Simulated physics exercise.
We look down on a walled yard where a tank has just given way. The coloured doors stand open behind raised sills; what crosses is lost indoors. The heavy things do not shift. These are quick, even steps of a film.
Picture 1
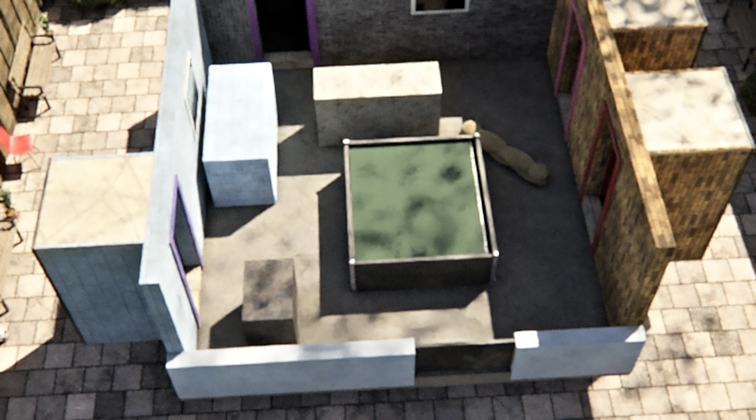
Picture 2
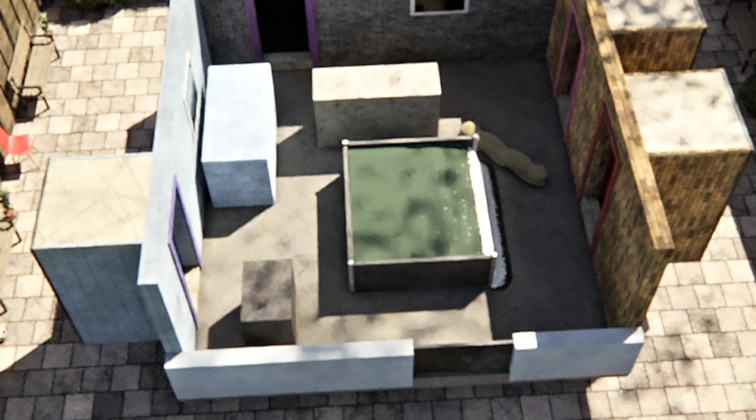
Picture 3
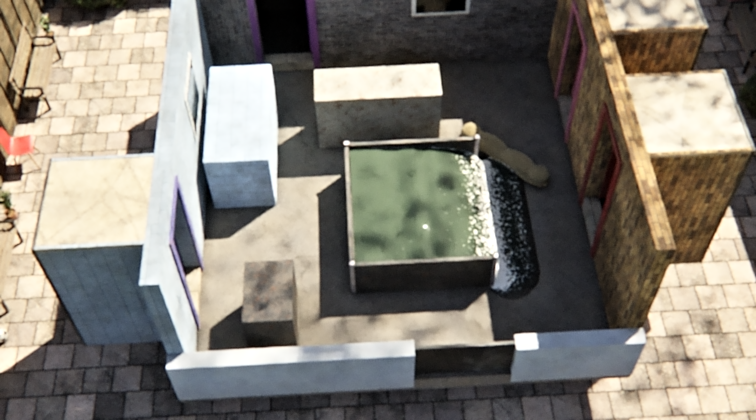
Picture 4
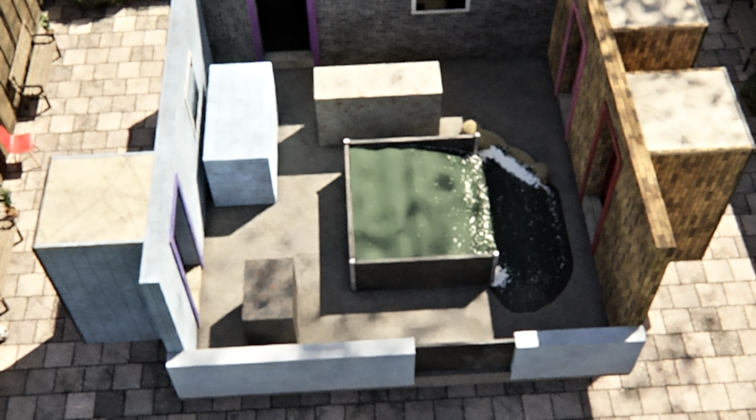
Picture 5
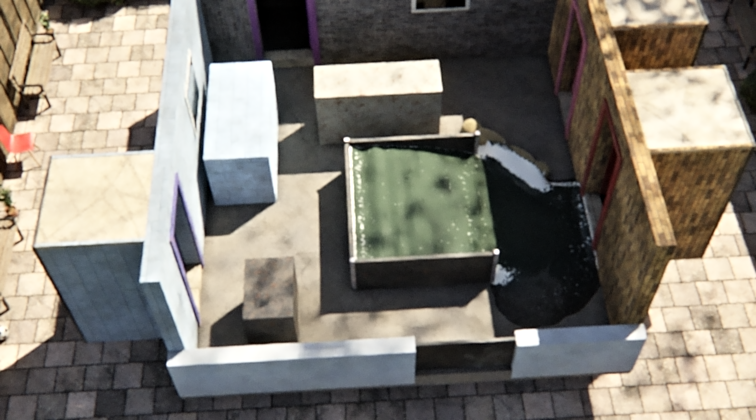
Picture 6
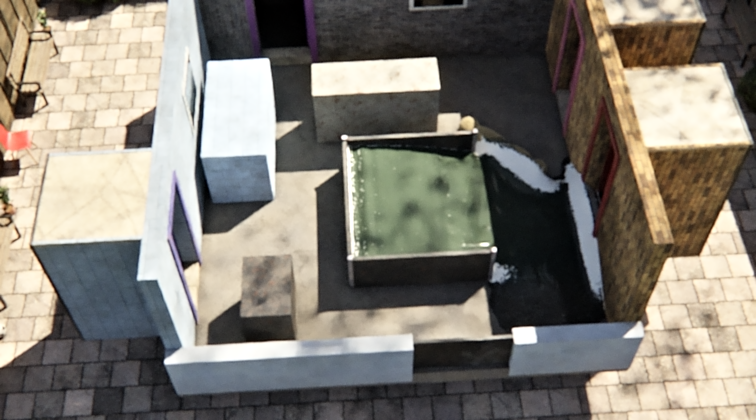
A walled yard with a dark floor is seen from above, its left wall pale blue and its right wall brown brick. A square tank of murky green water stands near the middle, with pale blocks behind and left, a small dark block in front, and a tan curved shape behind right. Water pours from the tank's right side and spreads darkly, foam-edged, to the brick wall, while the camera stays still.
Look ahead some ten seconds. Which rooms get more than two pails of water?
In the end: The pink door stays under that; the purple door stays under that; the red door takes more than that; the blue door stays under that.
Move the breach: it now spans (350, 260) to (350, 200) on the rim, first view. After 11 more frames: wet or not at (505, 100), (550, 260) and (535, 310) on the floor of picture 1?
One after the other: Dry, dry, free of water.
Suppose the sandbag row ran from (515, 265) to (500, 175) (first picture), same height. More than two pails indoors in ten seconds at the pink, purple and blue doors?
My reading: Pink door passes that mark; purple door takes less; blue door holds.
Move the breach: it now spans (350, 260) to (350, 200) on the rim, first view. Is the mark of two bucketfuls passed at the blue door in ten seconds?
One by one: Blue door is over.
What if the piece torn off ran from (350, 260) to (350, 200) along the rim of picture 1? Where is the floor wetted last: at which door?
That is the pink one.
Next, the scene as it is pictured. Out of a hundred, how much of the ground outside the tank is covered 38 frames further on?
Roughly 95 per cent.
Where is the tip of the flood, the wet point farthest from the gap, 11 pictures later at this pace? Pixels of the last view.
Near (539, 58).
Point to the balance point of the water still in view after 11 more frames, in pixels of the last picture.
Around (495, 227).
A moment on, water covers 30 % of the floor; the pink door wet at the sill, nothing in, the purple door not reached, the red door far over two buckets in, the blue door not reached.
Next, water covers 40 % of the floor; the pink door wet at the sill, nothing in, the purple door not reached, the red door far over two buckets in, the blue door not reached.
Then, water covers 65 % of the floor; the pink door wet at the sill, nothing in, the purple door not reached, the red door far over two buckets in, the blue door not reached.
Later, water covers 95 % of the floor; the pink door wet at the sill, nothing in, the purple door wet at the sill, nothing in, the red door far over two buckets in, the blue door wet at the sill, nothing in.
In the end, water covers 95 % of the floor; the pink door wet at the sill, nothing in, the purple door wet at the sill, nothing in, the red door far over two buckets in, the blue door wet at the sill, nothing in.
